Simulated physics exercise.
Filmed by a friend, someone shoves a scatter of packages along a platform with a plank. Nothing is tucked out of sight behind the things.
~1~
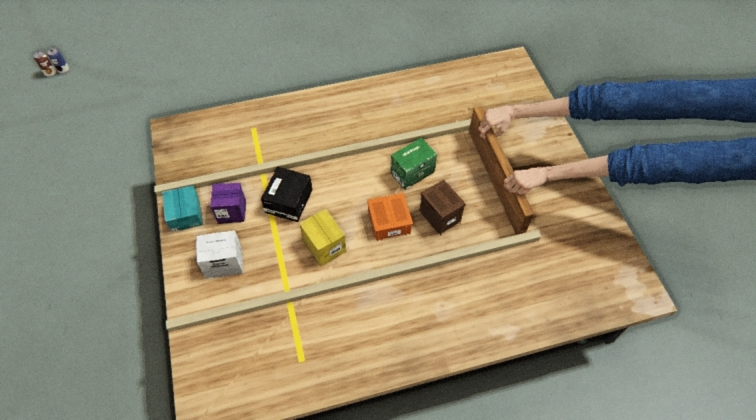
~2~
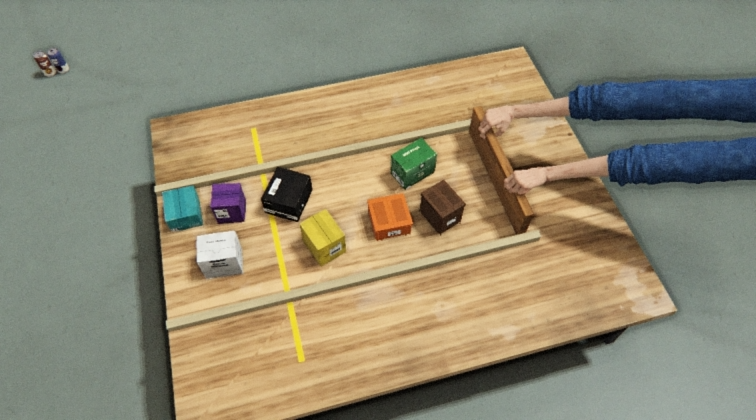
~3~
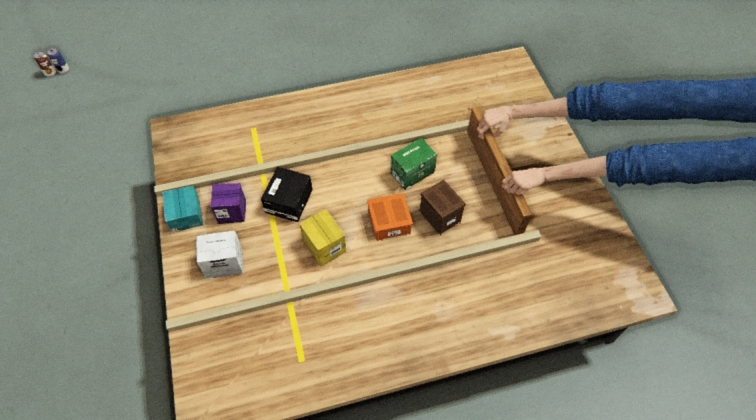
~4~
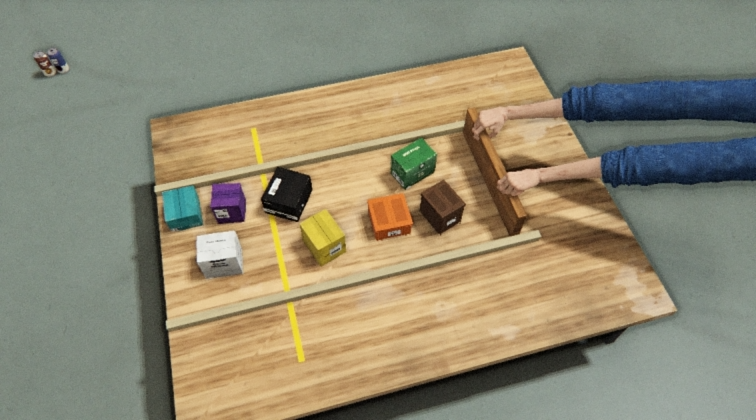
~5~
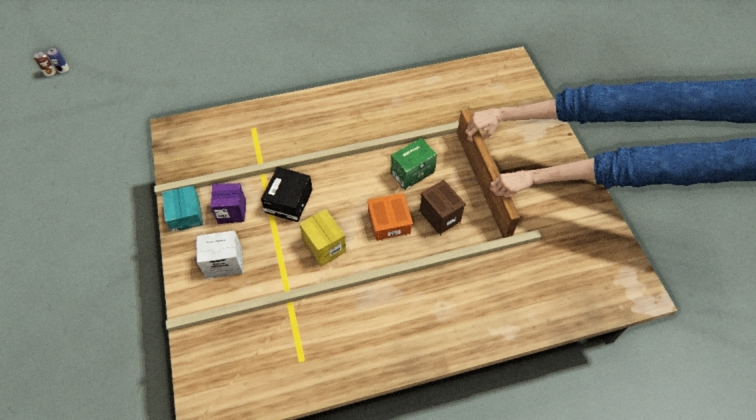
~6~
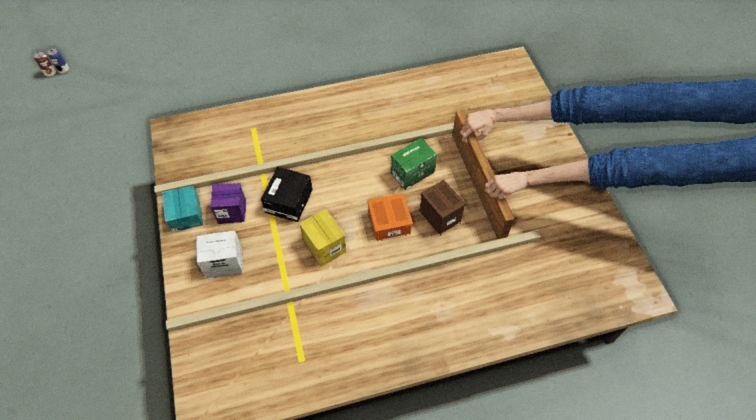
Two hands slide a wooden plank slightly left toward scattered colored boxes, which stay still.
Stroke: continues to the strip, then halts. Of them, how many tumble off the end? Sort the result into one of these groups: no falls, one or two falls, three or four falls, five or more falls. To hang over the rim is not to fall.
One or two falls.
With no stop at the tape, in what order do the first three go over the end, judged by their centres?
Turquoise box, white box, purple parcel.
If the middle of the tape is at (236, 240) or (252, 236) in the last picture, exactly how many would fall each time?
Down on the ground: 4 and 3.
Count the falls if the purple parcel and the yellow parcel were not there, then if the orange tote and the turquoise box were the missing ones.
Result: 0, then 0.
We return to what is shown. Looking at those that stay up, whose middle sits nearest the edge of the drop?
The one is the purple parcel.
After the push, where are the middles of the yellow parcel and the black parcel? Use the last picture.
The yellow parcel settles near (192, 267); as for the black parcel, near (211, 219).
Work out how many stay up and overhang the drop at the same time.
My count gives 0.
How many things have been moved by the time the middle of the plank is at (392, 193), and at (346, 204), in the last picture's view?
Respectively 4 and 5.
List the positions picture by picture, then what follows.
In the first picture, turquoise box (183, 209); white box (220, 255); purple parcel (229, 203); plank (499, 169); tape (275, 231).
In the second picture, white box (220, 255); orange tote (390, 217).
In the third picture, purple parcel (229, 203); black parcel (288, 194).
In the fourth picture, turquoise box (183, 209); yellow parcel (323, 238).
In the fifth picture, white box (220, 255); brown tote (442, 208).
In the sixth picture, turquoise box (183, 209); white box (220, 255); purple parcel (229, 203); plank (481, 173); tape (275, 231).
A little later, none off yet; turquoise box at rest near (183, 209); white box at rest near (220, 255); purple parcel at rest near (229, 203).
When it is over, the number that fall off is one or two; down, white box and turquoise box.
